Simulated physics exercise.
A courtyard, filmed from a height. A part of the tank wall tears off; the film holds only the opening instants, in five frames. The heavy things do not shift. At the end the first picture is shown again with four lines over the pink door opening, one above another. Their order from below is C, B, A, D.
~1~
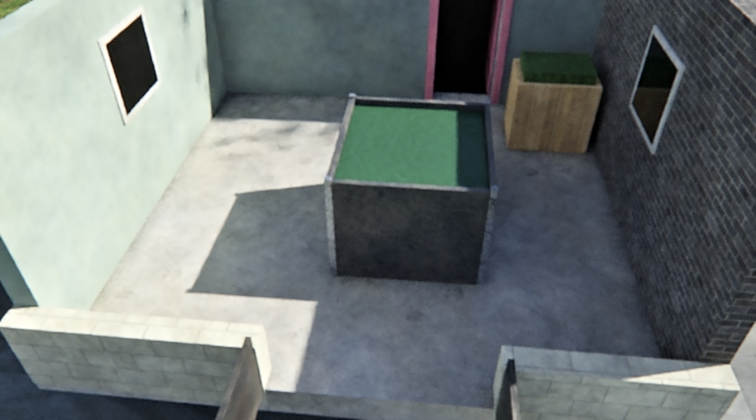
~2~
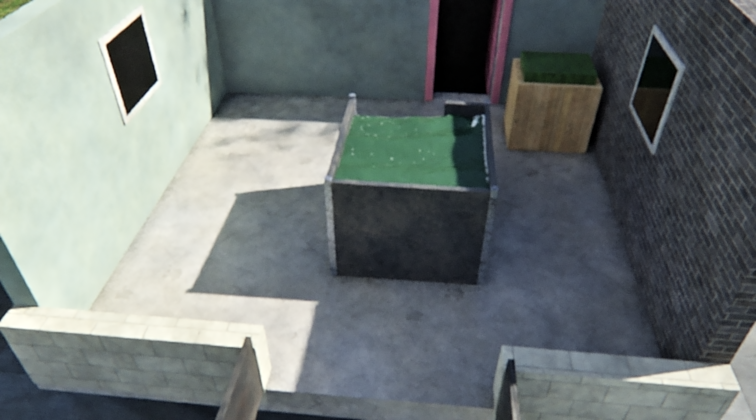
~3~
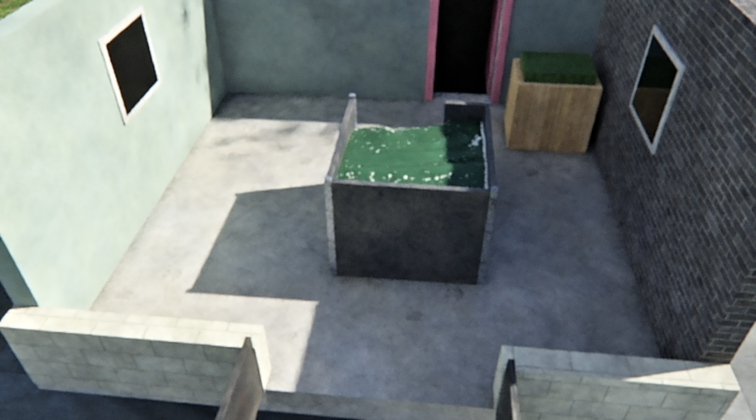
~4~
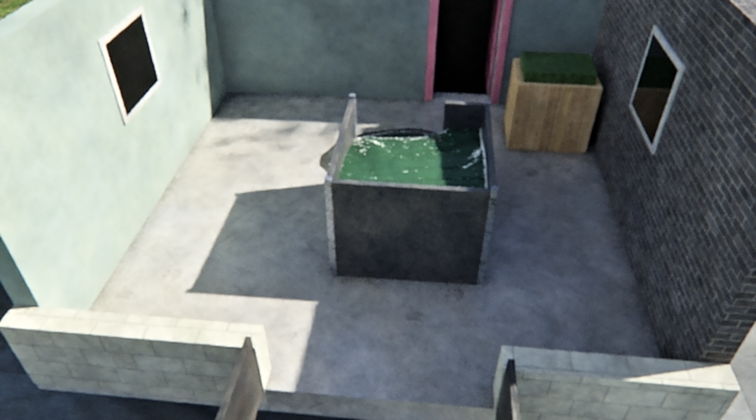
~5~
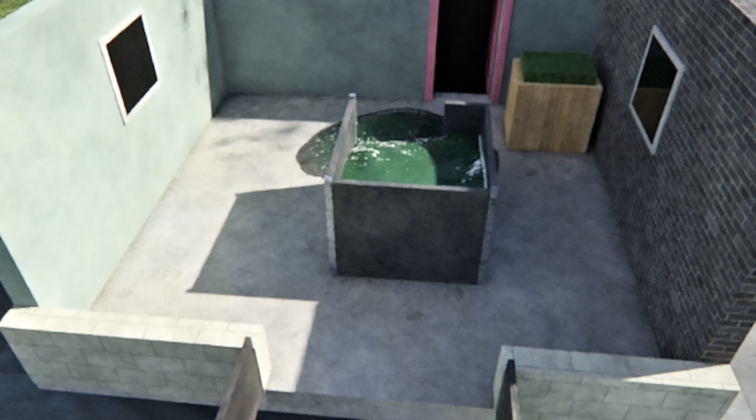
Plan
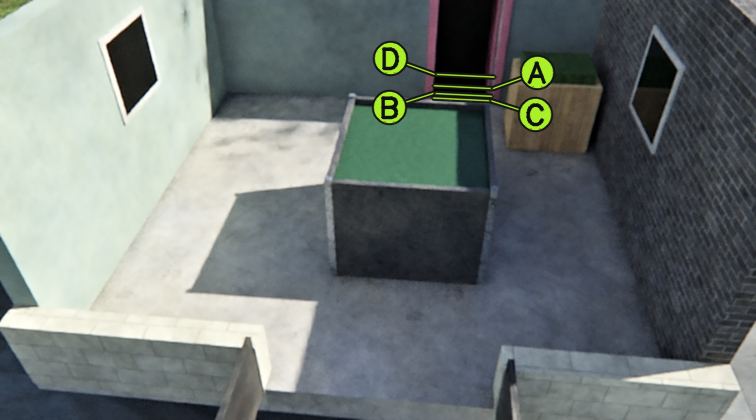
In this clip, a dark square tank of green water stands in a walled concrete yard near a pink doorway; its water level drops, the surface ripples and foams, and water spreads across the ground behind and left of it.
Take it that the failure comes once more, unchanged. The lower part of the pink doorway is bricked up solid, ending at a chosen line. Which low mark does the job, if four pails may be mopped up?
D will do.
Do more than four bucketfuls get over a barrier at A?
Yes.
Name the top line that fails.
That would be A.
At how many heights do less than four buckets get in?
One of the four.
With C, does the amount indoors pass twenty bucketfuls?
Yes.
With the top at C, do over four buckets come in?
Yes, that goes wrong.
In lime, A at (463, 87); B at (462, 94); C at (462, 99); D at (464, 75); from the bottom up C, B, A, D.
Choosing A, about 11 bucketfuls get in.
Choosing B, dozens of bucketfuls pour in.
Choosing C, dozens of bucketfuls pour in.
Choosing D, a splash gets over, under a bucket.
